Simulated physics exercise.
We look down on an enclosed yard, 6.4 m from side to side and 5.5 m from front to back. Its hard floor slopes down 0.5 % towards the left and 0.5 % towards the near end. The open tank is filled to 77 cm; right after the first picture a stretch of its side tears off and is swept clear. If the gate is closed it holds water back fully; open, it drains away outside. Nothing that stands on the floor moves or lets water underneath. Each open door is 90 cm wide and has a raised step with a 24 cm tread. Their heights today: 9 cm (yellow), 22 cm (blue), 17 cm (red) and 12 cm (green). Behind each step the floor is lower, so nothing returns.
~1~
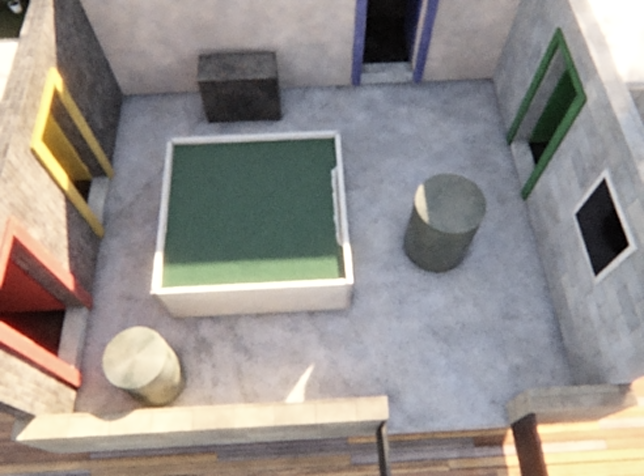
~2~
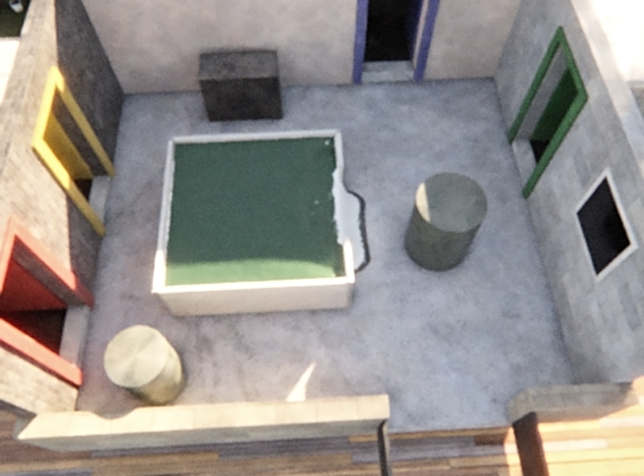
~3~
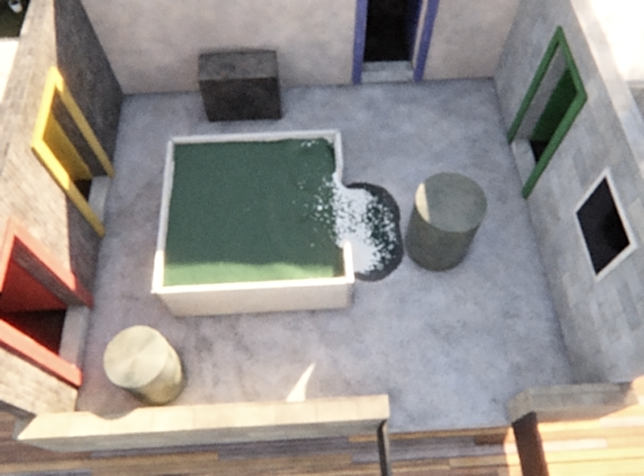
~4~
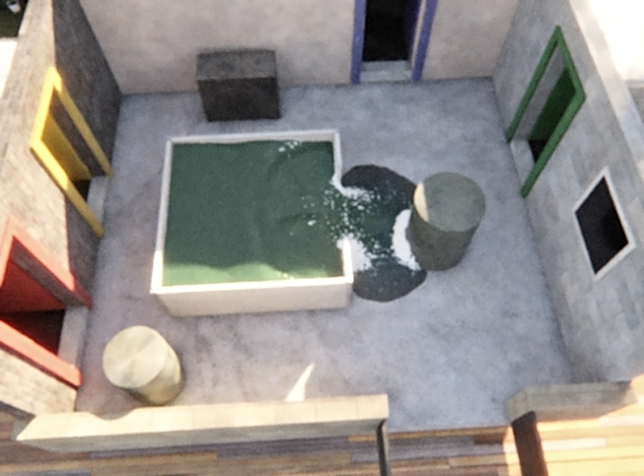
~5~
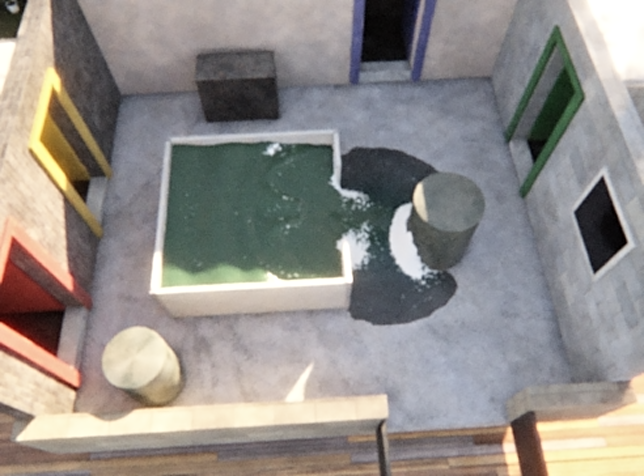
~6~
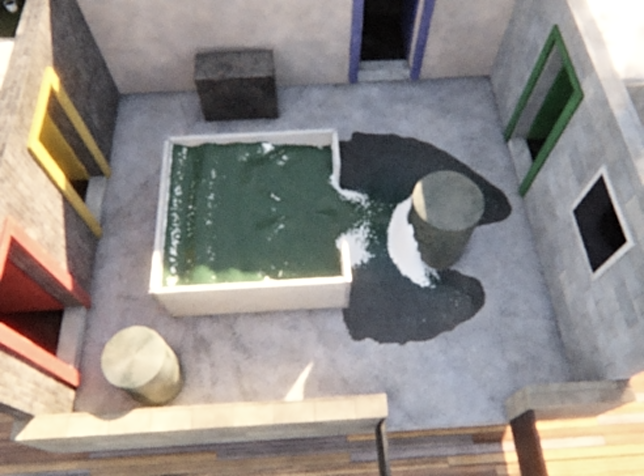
Water bursts from the tank's right side, spreads over the floor and wraps around a cylinder.
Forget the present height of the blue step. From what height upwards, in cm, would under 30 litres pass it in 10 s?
Some 13.5 cm above the ground.
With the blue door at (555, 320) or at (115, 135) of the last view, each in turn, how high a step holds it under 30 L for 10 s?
Roughly 9.0 and 9.5 cm.
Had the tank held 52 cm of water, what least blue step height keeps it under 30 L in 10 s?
About 8.0 cm.
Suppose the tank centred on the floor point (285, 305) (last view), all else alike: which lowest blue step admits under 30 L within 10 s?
About 13.5 cm.
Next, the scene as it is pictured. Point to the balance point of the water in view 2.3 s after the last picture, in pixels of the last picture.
Around (334, 219).
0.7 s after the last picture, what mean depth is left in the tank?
About 56 cm.
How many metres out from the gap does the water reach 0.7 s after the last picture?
Some 3.8 m out.
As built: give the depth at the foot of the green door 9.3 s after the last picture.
About 11.0 cm.
Then, 0.7 s after the last picture water covers 35 % of the floor, deepest (57 cm) near (394, 241); it has not reached the blue door.
Then, 2.3 s after the last picture water covers 55 % of the floor, deepest (36 cm) near (394, 241); 20 cm at the blue door, 0 litres in over its 22 cm step.
Then, 9.3 s after the last picture water covers 95 % of the floor, deepest (14 cm) near (112, 157); 9 cm at the blue door, 1 litre in over its 22 cm step.
At the blue door as built, the water peaked near 20 cm, 2.3 s after the last picture.
With a step of 12 cm, 49 litres would have come in within the 10 s; with 16 cm, 13 litres. So under 30 litres takes about 13.5 cm.
